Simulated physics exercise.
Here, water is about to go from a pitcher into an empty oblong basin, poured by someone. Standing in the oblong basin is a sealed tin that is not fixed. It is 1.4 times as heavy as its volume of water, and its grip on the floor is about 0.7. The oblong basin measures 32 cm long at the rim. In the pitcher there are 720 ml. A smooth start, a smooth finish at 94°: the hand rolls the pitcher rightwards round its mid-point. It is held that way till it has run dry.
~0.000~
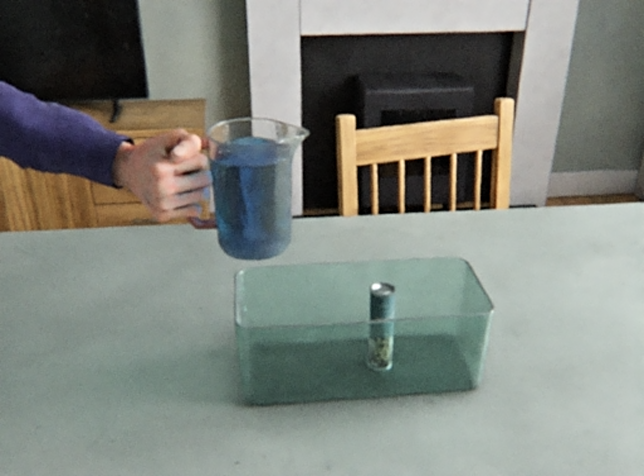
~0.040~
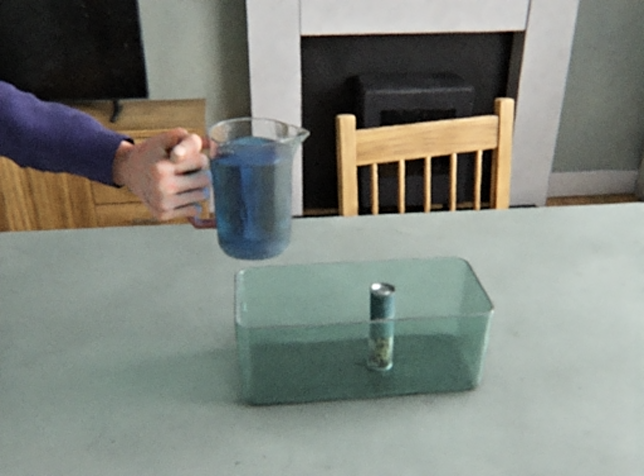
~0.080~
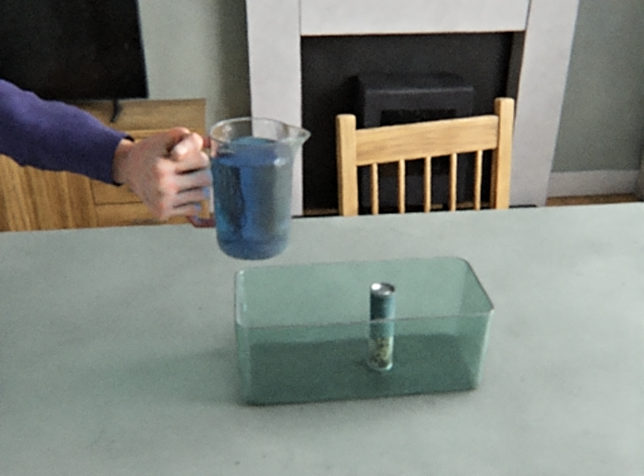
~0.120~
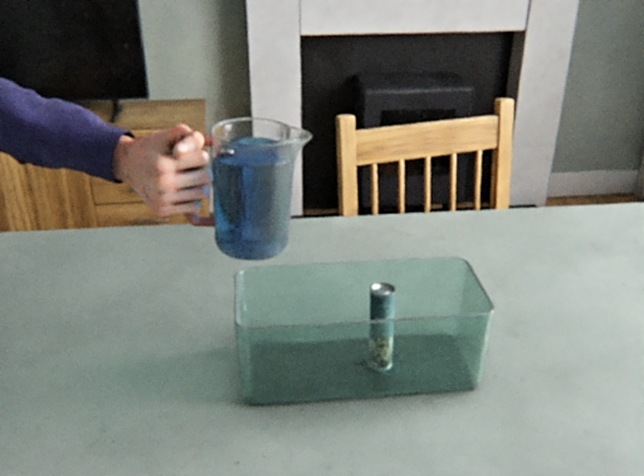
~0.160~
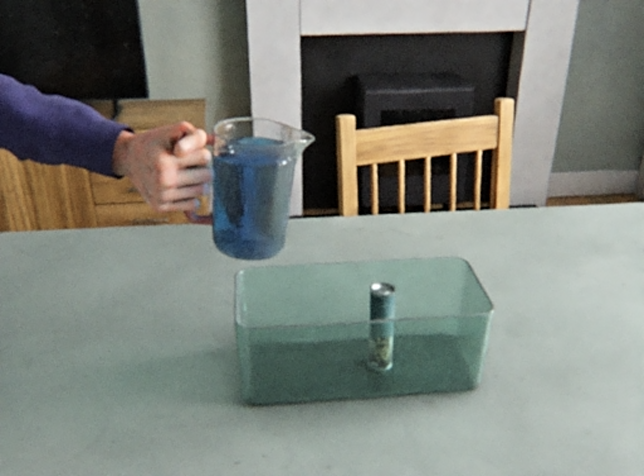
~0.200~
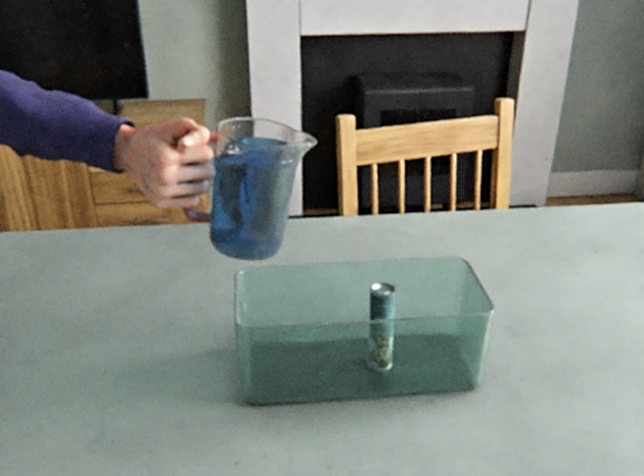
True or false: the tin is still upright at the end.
False.
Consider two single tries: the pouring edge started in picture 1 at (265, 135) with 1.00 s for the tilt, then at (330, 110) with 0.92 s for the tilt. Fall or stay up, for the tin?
First it stays on its base; then it stays on its base.
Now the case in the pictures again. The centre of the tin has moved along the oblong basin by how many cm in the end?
Some 6.5 cm.
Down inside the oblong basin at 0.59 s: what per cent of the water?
At that time the basin holds about 1 per cent of the liquid.
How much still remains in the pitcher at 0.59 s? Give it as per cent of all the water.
I'd put it near 90 percent.
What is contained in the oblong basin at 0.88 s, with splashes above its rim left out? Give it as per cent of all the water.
Roughly 28 %.
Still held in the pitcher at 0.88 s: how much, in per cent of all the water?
Close to 52 percent of the whole amount.
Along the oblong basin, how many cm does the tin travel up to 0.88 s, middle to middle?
Around 0 cm.
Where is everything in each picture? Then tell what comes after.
Tilt 0°; pouring edge (308, 131); surface from (212, 150) to (292, 147); the oblong basin's rim runs from (236, 298) to (480, 284); the tin's top is at (383, 292), in the first frame.
Tilt 0°; pouring edge (309, 132); surface from (212, 149) to (291, 147), in the second frame.
Tilt 1°; pouring edge (310, 133); surface from (212, 149) to (292, 147), in the third frame.
Tilt 3°; pouring edge (312, 134); surface from (214, 148) to (293, 148), in the fourth frame.
Tilt 6°; pouring edge (314, 137); surface from (216, 149) to (296, 149), in the fifth frame.
Tilt 9°; pouring edge (317, 140); surface from (219, 150) to (299, 148), in the sixth frame.
By 0.59 s the tilt is 60° and 90 per cent is still to pour; the tin stands where it began.
By 0.88 s the tilt is 90° and 53 per cent is still to pour; the tin stands where it began.
By 1.17 s the tilt is 94° and 16 per cent is still to pour; the tin leans 43°.
By 1.50 s the tilt is 94° and 4 per cent is still to pour; the tin lies on its side.
At rest the tin lies on its side.
